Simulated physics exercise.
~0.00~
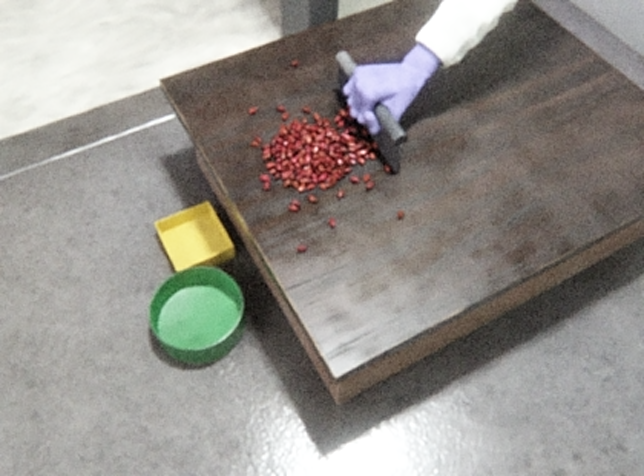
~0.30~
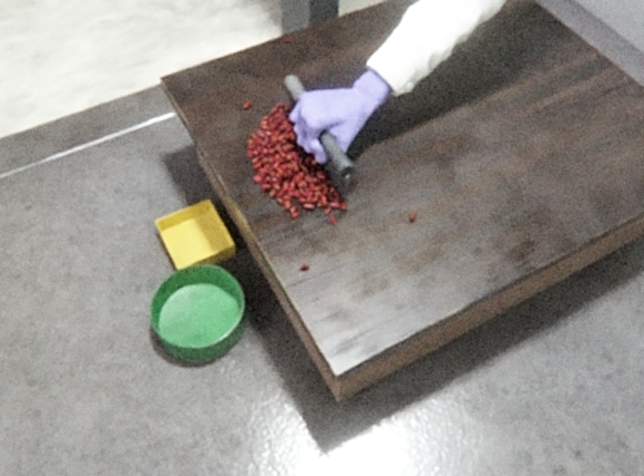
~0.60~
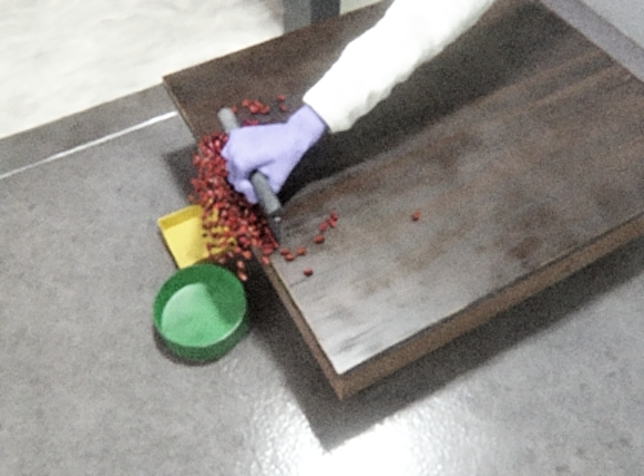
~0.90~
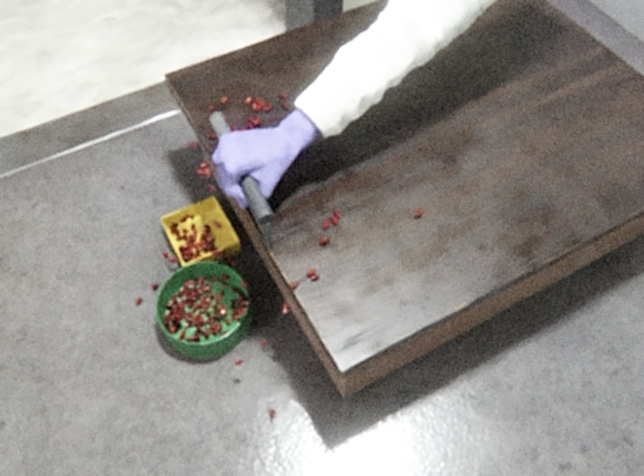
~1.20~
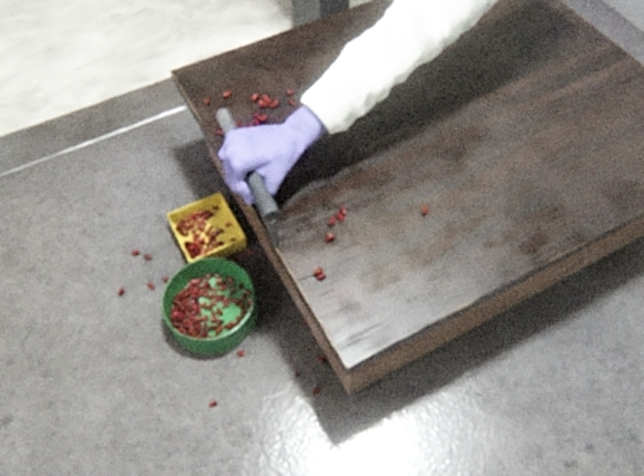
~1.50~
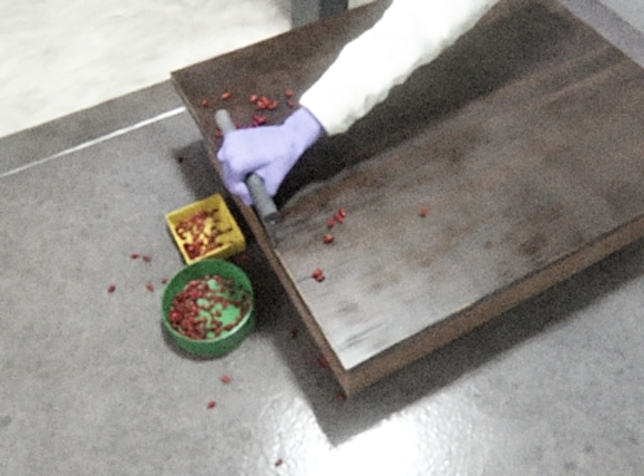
Gloved hand with a scraper pushing red beans off a dark tabletop, most landing in a green pot and yellow tin below.
